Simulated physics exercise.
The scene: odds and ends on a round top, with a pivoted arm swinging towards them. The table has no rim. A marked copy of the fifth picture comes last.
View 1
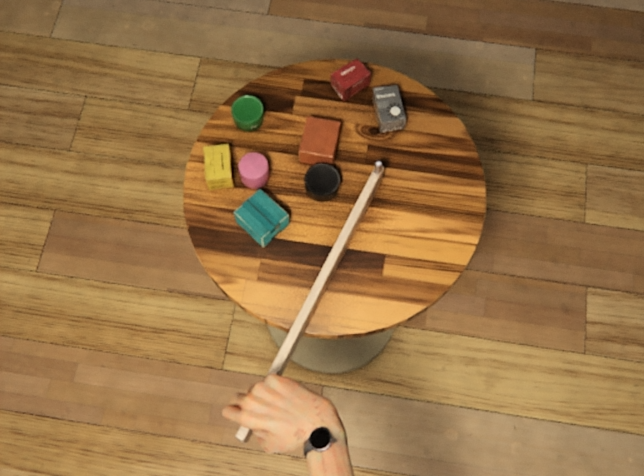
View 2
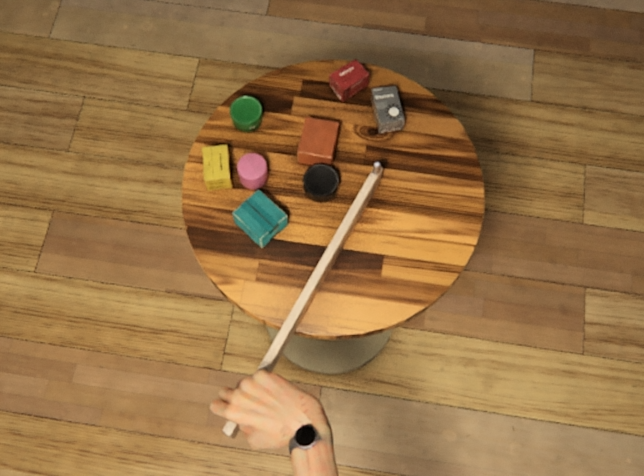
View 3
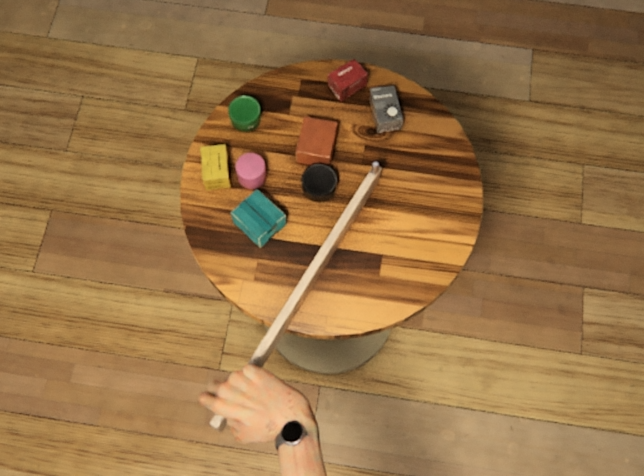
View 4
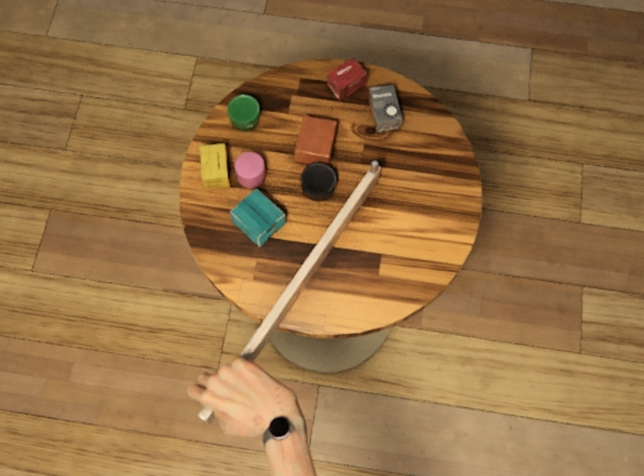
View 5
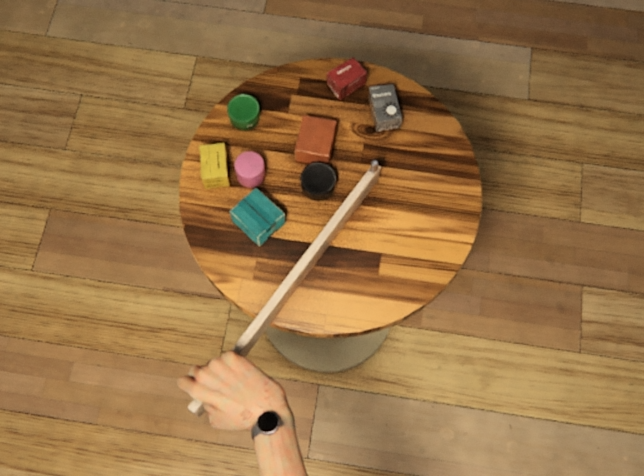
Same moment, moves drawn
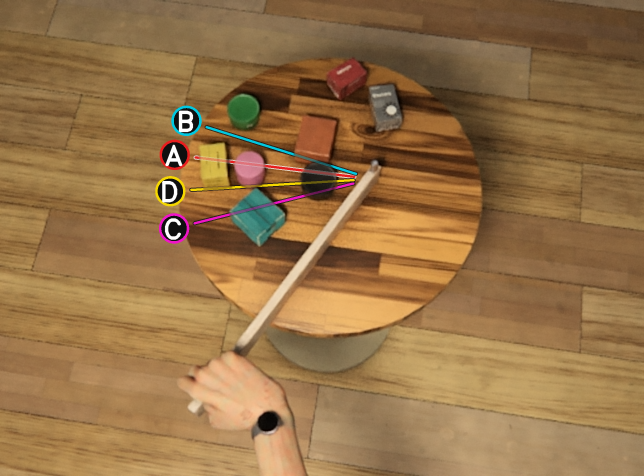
A hand gripping the end of a pale wooden arm swung it slowly to the left across a round wooden table, while the small coloured boxes and tubs on top stayed where they were.
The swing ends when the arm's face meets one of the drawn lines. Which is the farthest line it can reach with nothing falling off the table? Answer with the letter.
Nothing falls up to A.
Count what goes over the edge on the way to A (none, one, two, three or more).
The count is none.
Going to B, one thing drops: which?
The green tub.
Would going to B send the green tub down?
By then, yes.
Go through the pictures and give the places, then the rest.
In the first picture, black tub (323, 183); arm (335, 253); green tub (248, 113).
In the second picture, arm (329, 252); turquoise box (260, 219).
In the third picture, arm (324, 250); grey box (386, 109).
In the fourth picture, arm (320, 247); yellow box (215, 167).
In the fifth picture, arm (317, 244); green tub (244, 112); orange block (316, 141); turquoise box (258, 217).
On the marked copy, A at (275, 167); B at (280, 150); C at (275, 203); D at (273, 185).
Taking A. A third of the way, arm (289, 218); red box (346, 79); green tub (244, 112).
Two thirds of the way, arm (276, 183); yellow box (210, 154); pink tin (245, 143).
When it is over, arm (276, 157); green tub (242, 88); yellow box (209, 142); nothing has fallen.
As for the rest, B drops the green tub; C is safe but short; D is safe but short.
